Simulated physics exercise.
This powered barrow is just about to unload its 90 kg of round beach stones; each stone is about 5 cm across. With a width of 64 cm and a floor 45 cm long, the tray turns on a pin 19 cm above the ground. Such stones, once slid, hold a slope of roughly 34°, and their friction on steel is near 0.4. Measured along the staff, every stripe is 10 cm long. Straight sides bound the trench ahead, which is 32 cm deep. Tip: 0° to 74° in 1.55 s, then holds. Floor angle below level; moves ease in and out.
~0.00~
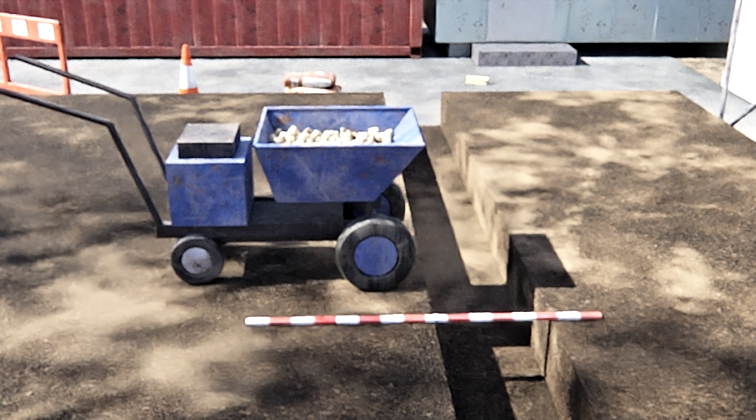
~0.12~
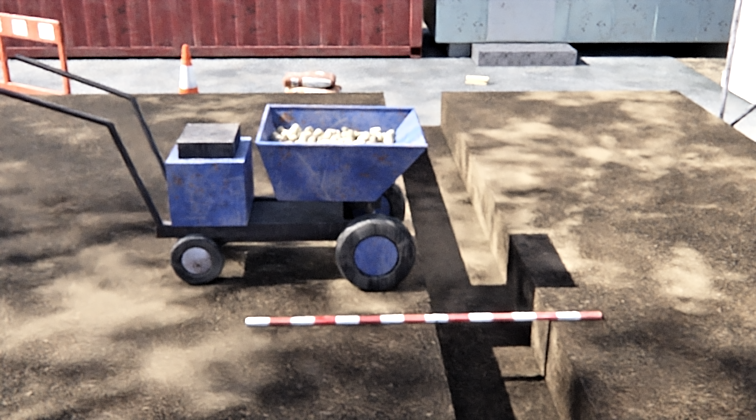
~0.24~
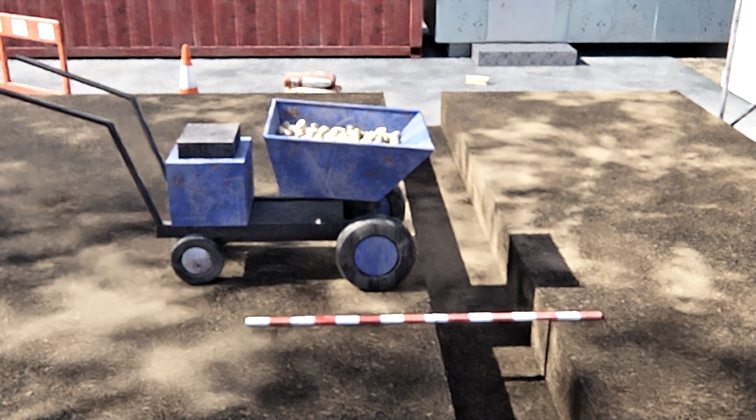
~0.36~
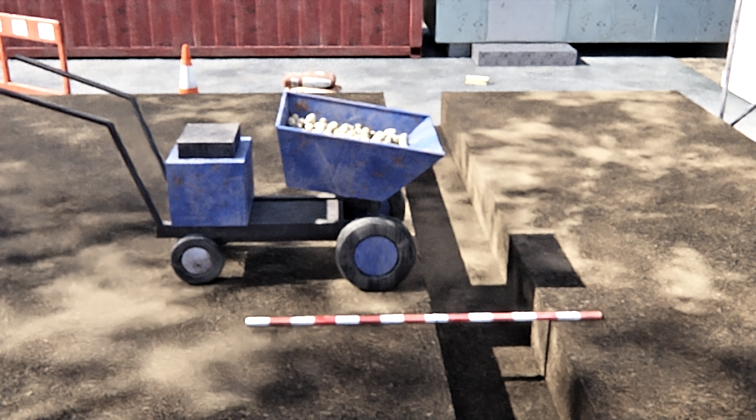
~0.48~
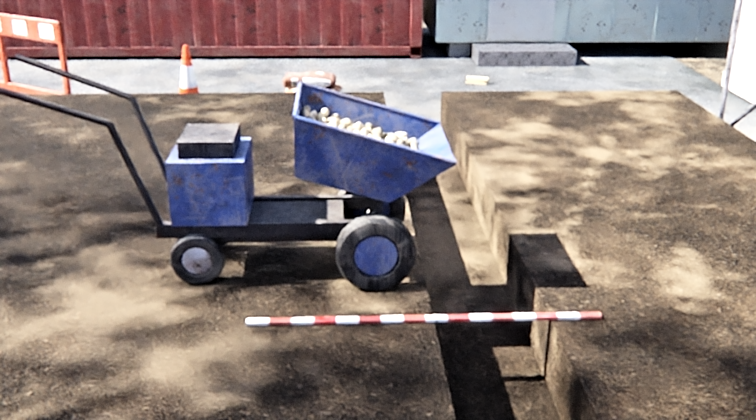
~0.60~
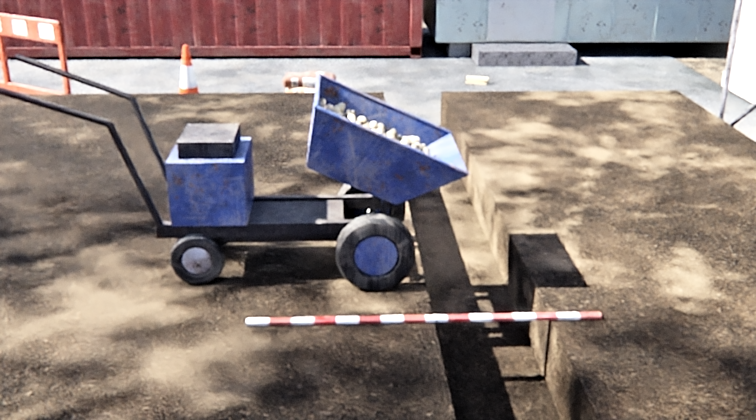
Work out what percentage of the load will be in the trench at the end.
It comes to roughly 67 percent of the load.
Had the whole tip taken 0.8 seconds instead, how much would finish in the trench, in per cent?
I'd put it at some 55 in a hundred.
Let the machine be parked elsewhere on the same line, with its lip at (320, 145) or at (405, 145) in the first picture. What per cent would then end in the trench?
Estimates: 85 % then 90 %.
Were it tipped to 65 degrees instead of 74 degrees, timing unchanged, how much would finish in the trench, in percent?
Trench share: Approx. 70%.
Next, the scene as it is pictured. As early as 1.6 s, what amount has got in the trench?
I'd put it near 35 per cent.
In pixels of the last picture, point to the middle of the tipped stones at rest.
Around (507, 304).
After 1.2 s the floor is at 62°; 100 % in the tray; the foremost stones are at (501, 219).
After 1.6 s the floor is at 74°; 38 % in the tray, 37 % in the trench, 25 % past the trench; the foremost stones are at (592, 247).
After 2.0 s the floor is at 74°; 10 % in the tray, 57 % in the trench, 33 % past the trench; the foremost stones are at (648, 251).
After 4.0 s the floor is at 74°; 0 % in the tray, 67 % in the trench, 33 % past the trench; the foremost stones are at (668, 250).
